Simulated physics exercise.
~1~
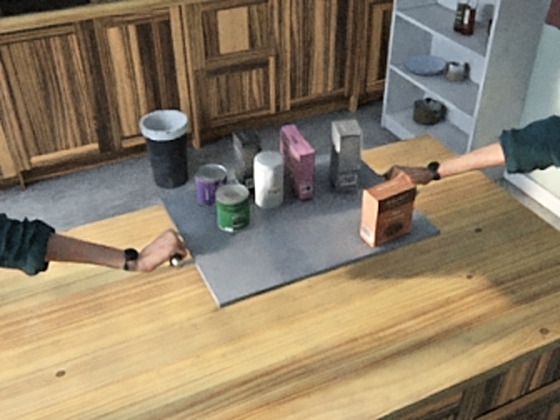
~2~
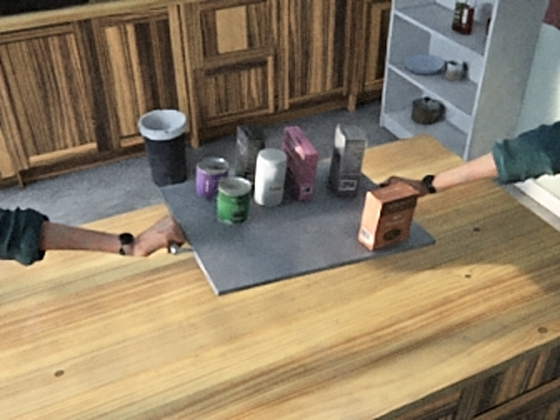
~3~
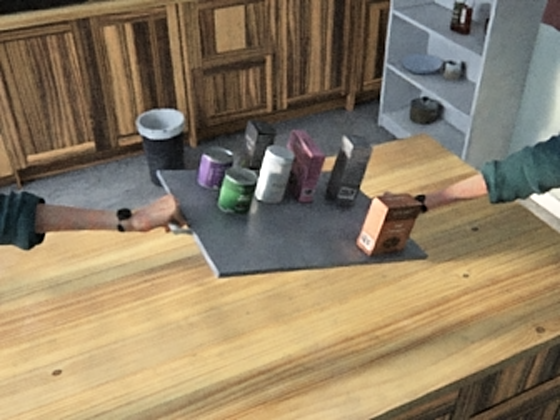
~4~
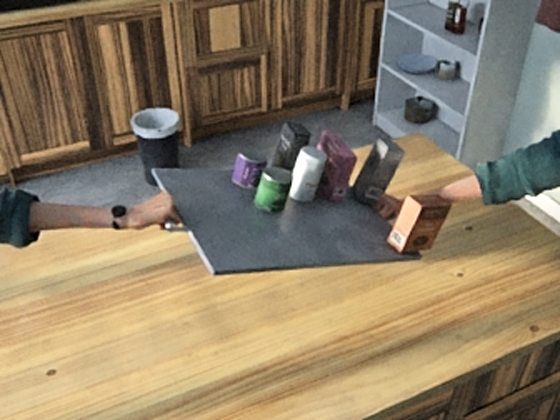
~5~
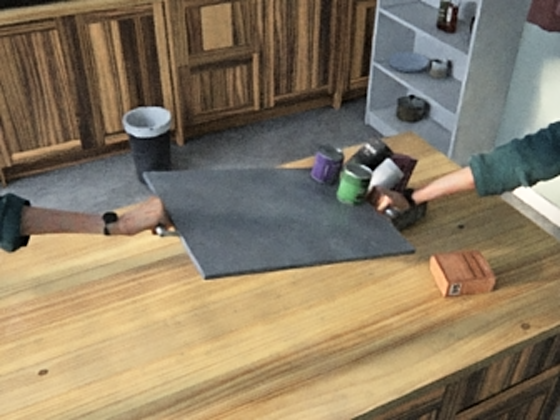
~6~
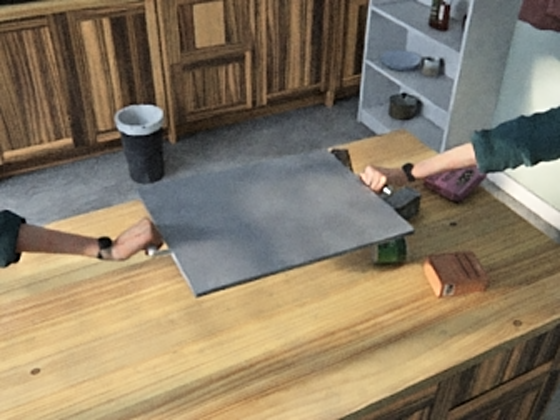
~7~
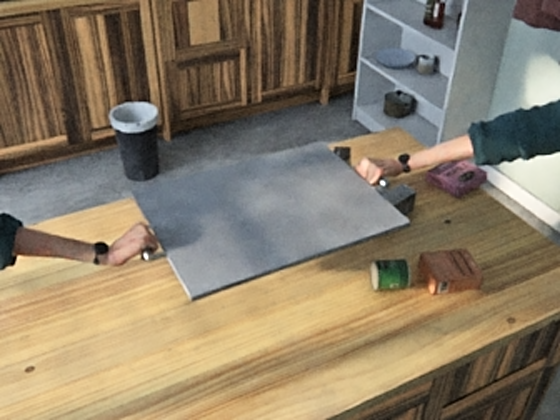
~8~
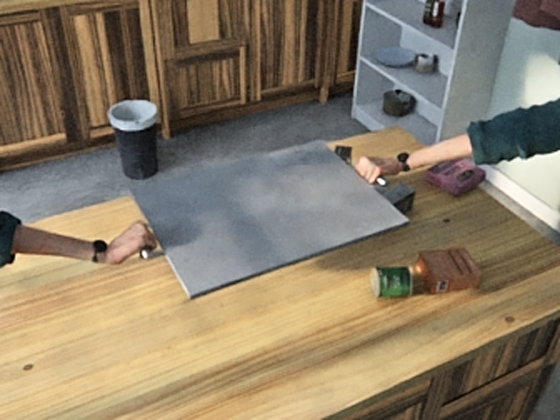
In this clip, two hands hold a rimless grey tray of packets, cartons, tins and a white jar above a wooden table and tip it down to the right; everything slides off that edge, and the tray ends nearly level and empty, with the green tin lying against the orange packet.
